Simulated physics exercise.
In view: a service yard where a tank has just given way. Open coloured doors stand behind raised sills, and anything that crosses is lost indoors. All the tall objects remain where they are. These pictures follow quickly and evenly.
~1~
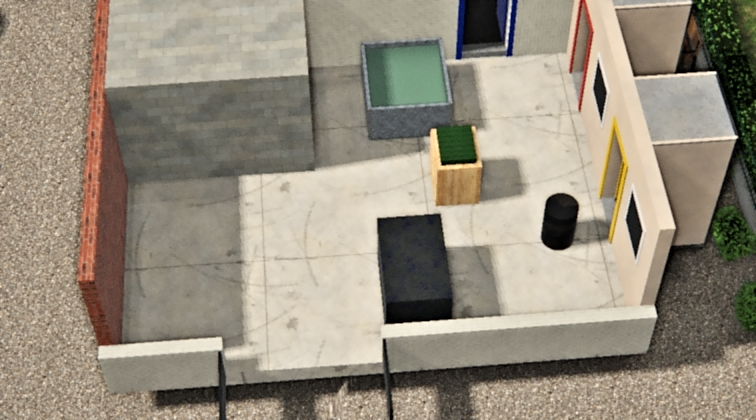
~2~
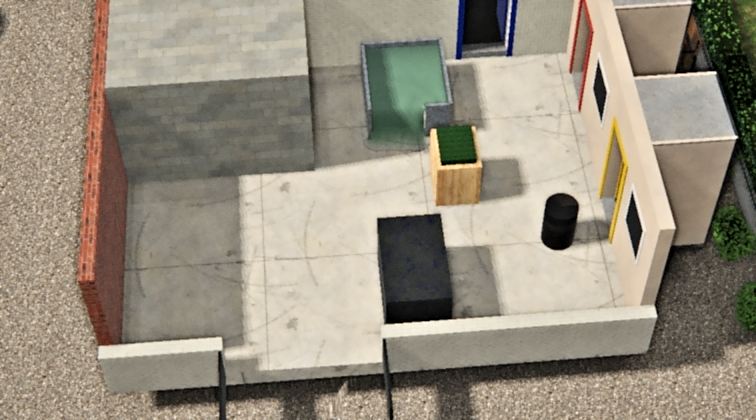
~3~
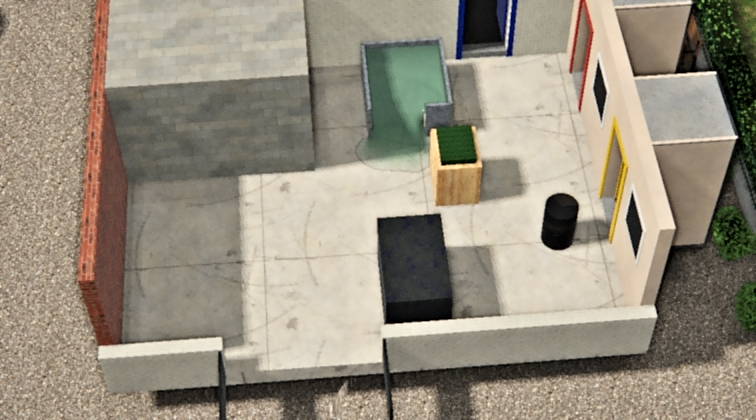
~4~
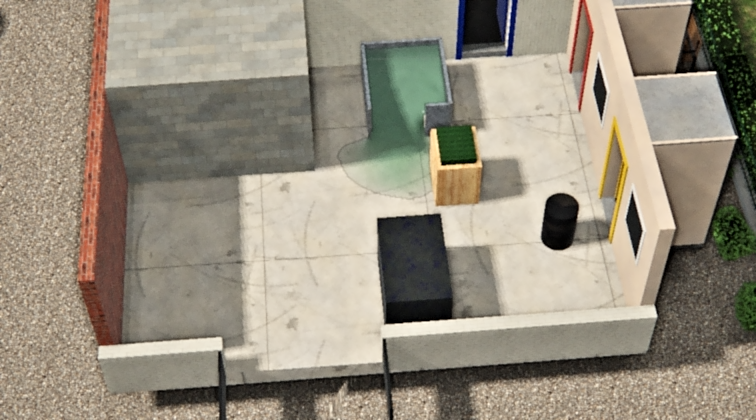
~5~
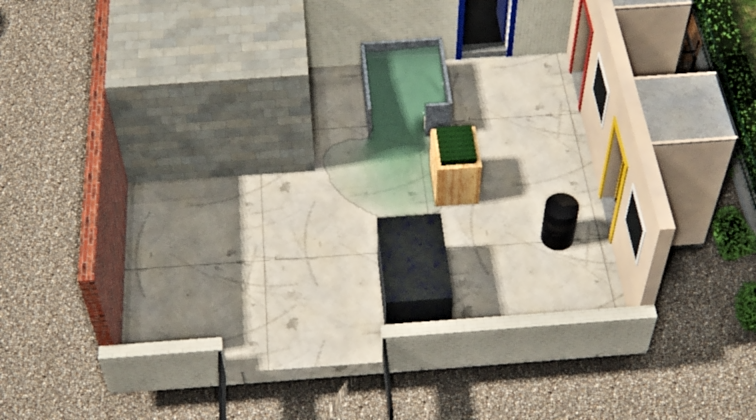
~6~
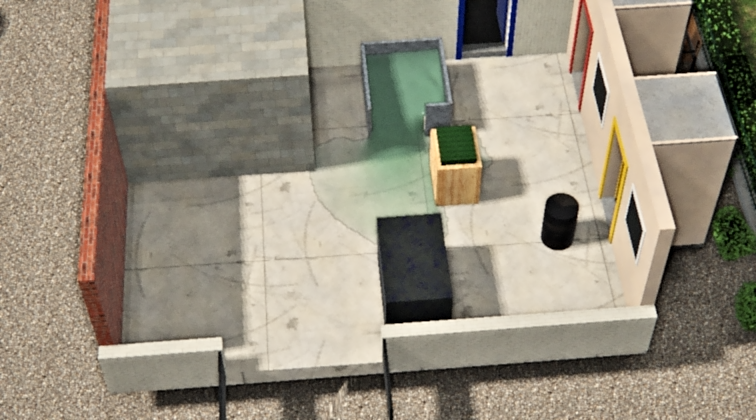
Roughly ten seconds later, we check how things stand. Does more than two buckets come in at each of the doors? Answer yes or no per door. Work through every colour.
The yellow door no, the blue door no, the red door no.
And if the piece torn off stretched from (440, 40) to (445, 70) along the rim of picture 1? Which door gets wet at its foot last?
That's the one in yellow.
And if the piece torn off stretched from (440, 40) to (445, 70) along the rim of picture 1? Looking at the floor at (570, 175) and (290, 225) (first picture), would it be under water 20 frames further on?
In turn: Awash, clear.
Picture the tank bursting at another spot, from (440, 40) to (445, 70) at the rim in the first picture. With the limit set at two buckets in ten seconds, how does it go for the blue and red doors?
I'd say the blue one ends up above, and the red one ends up above.
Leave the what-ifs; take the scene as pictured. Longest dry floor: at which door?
That would be the blue-painted one.
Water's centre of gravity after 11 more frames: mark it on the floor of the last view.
The balance point is around (395, 181).
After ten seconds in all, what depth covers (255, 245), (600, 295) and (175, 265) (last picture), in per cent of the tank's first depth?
My figures are about 6, 8 and 4 percent.
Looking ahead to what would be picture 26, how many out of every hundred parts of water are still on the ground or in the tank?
90 percent or thereabouts.
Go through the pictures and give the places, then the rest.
Still water in the open tank at (406, 76), in the first frame.
The front is at (366, 142), out from the gap at (398, 127), in the second frame.
Water pours out at (398, 128) and has run to (426, 165), in the third frame.
Water pours out at (398, 129) and has run to (420, 193), in the fourth frame.
Water pours out at (398, 129) and has run to a hidden place, in the fifth frame.
The front is at a hidden place, out from the gap at (398, 129), in the sixth frame.
A moment on, water covers 25 % of the floor; the yellow door not reached, the blue door not reached, the red door not reached.
Next, water covers 45 % of the floor; the yellow door not reached, the blue door not reached, the red door not reached.
Then, water covers 55 % of the floor; the yellow door wet at the sill, nothing in, the blue door not reached, the red door wet at the sill, nothing in.
Later, water covers 70 % of the floor; the yellow door wet at the sill, nothing in, the blue door not reached, the red door wet at the sill, nothing in.
In the end, water covers 90 % of the floor; the yellow door under two buckets in, the blue door wet at the sill, nothing in, the red door wet at the sill, nothing in.
